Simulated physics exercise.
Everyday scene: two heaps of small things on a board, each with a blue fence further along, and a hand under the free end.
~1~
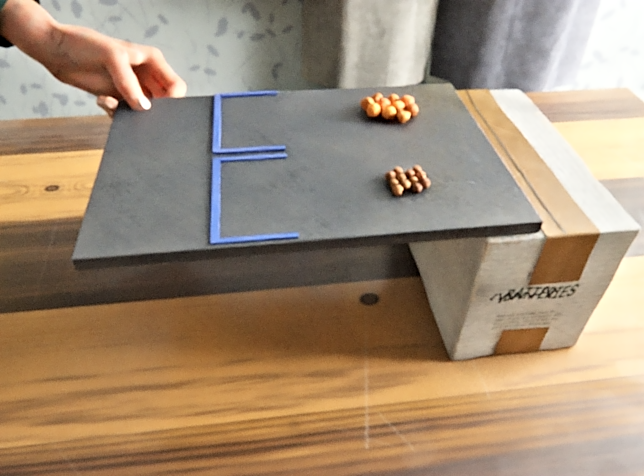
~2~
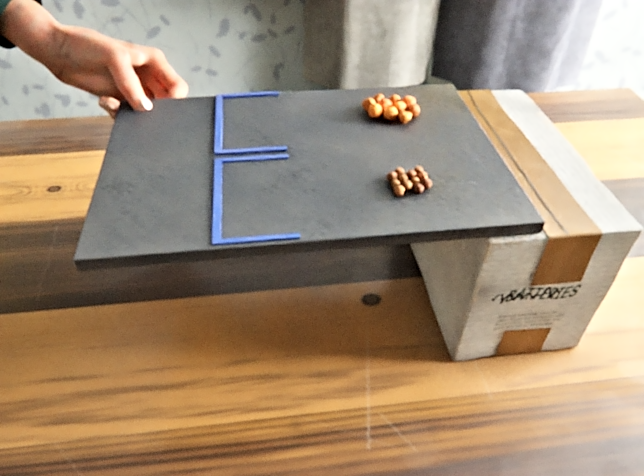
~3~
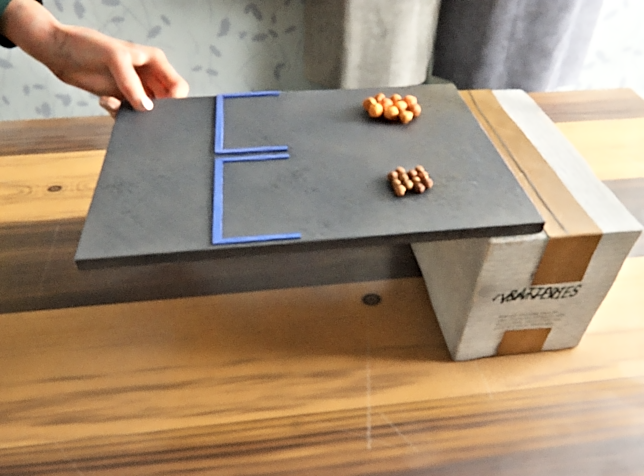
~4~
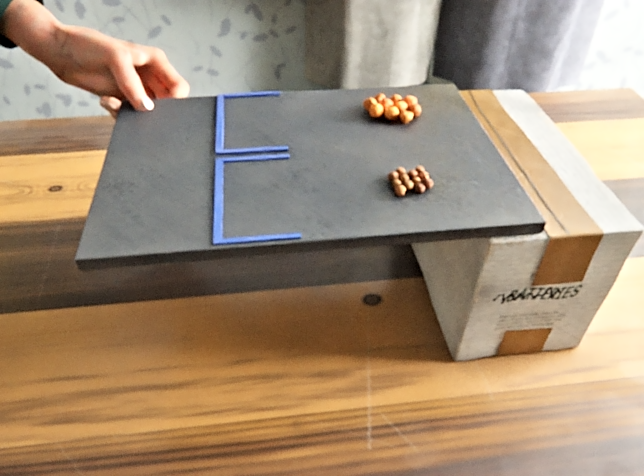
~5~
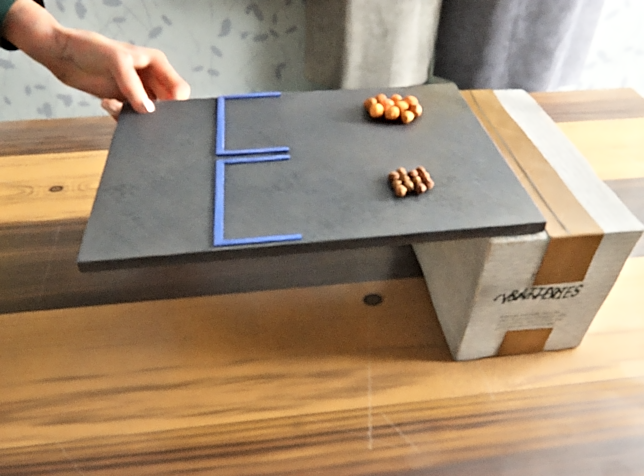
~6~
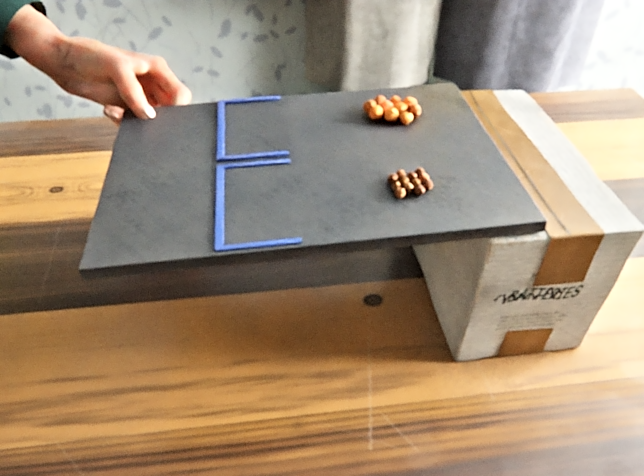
A hand holds a dark board resting on a box, then lowers its left end slightly.
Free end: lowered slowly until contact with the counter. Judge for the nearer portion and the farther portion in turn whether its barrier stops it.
One by one: Nearer portion: Not confined. Farther portion: Not confined.
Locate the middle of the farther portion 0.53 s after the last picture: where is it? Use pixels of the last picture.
Near (369, 122).
Then, 0.53 s later than the last frame, board sloping at 14°; nearer portion on its way down; farther portion on its way down.
Then, 1.09 s later than the last frame, board sloping at 27°; nearer portion every one past its bar; farther portion every one past its bar.
Then, 1.75 s later than the last frame, board resting at 31°; nearer portion every one past its bar; farther portion every one past its bar.
When it is over, board resting at 31°; nearer portion every one past its bar; farther portion every one past its bar.
